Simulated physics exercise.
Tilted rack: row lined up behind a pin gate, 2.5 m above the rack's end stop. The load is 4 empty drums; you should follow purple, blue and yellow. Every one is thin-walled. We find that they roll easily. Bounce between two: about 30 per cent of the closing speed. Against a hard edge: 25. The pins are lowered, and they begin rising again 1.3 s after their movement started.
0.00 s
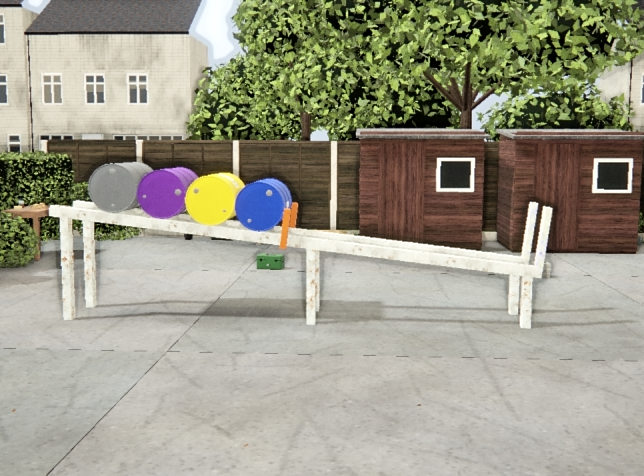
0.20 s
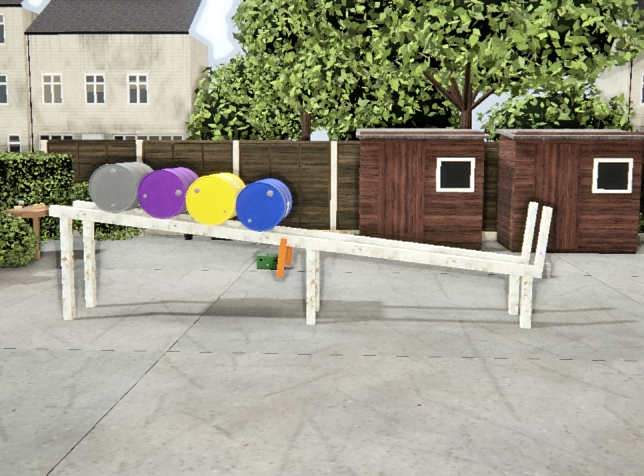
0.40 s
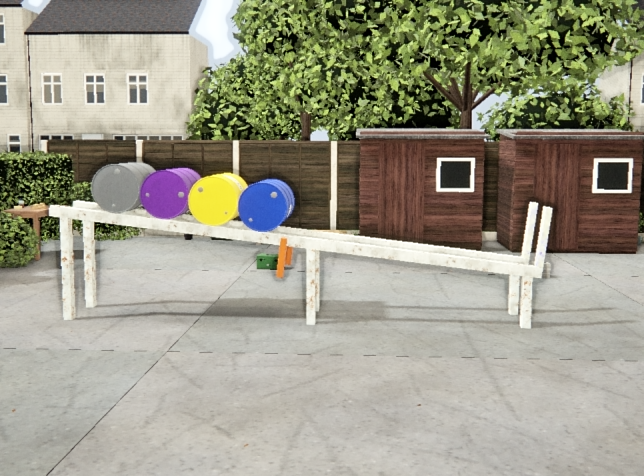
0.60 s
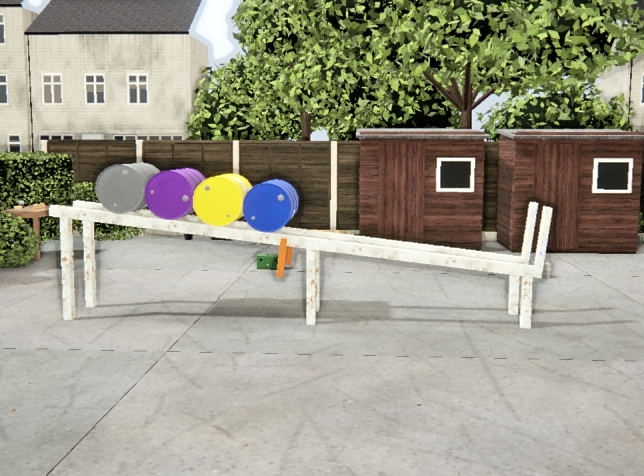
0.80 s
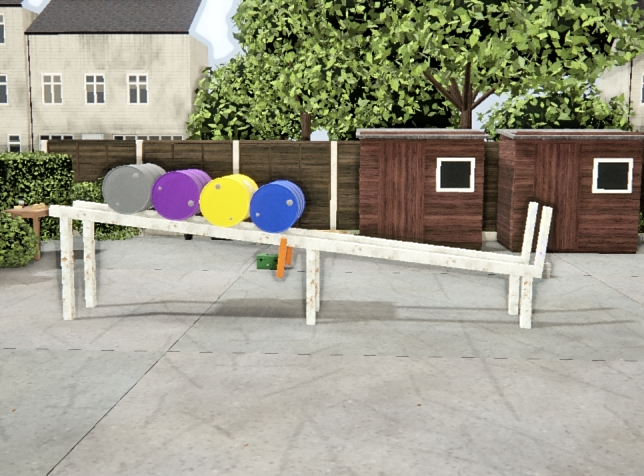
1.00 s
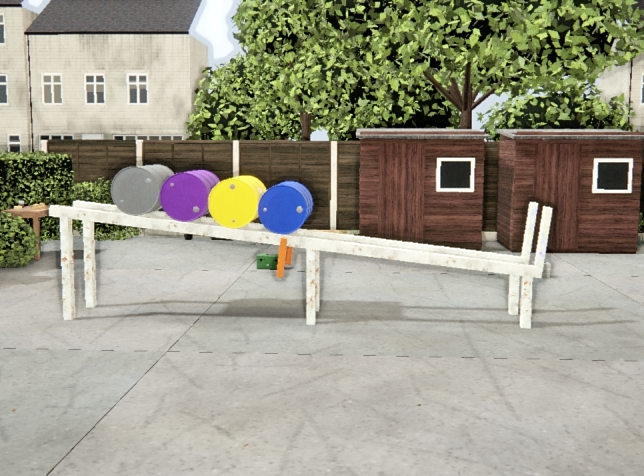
Four barrels, gray, purple, yellow and blue, sat in a row on a sloping white wooden rack until an orange piece dropped in front of them, and then they rolled slowly a short way right.
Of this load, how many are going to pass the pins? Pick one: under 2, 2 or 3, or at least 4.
Under 2.
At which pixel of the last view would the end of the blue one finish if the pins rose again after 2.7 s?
Around pixel (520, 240).
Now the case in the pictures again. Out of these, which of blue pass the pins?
Blue escapes.
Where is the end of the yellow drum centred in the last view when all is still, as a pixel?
In the last picture it sits near (259, 207).
By 1.2 s, purple is on the rails, 90 cm above the pins, rolling right; blue is on the rails, 5 cm below the pins, rolling right; yellow is on the rails, 40 cm above the pins, rolling right; 1 below the pins.
By 1.3 s, purple is on the rails, 85 cm above the pins, rolling right; blue is on the rails, 10 cm below the pins, rolling right; yellow is on the rails, 35 cm above the pins, rolling right; 1 below the pins.
By 1.5 s, purple is on the rails, 75 cm above the pins, rolling left; blue is in the air, 30 cm below the pins, rolling right; yellow is in the air, 30 cm above the pins, rolling left; 1 below the pins.
Finally (3.1 s), purple is on the rails, 75 cm above the pins; blue is on the rails, 215 cm below the pins; yellow is on the rails, 25 cm above the pins; 1 below the pins.
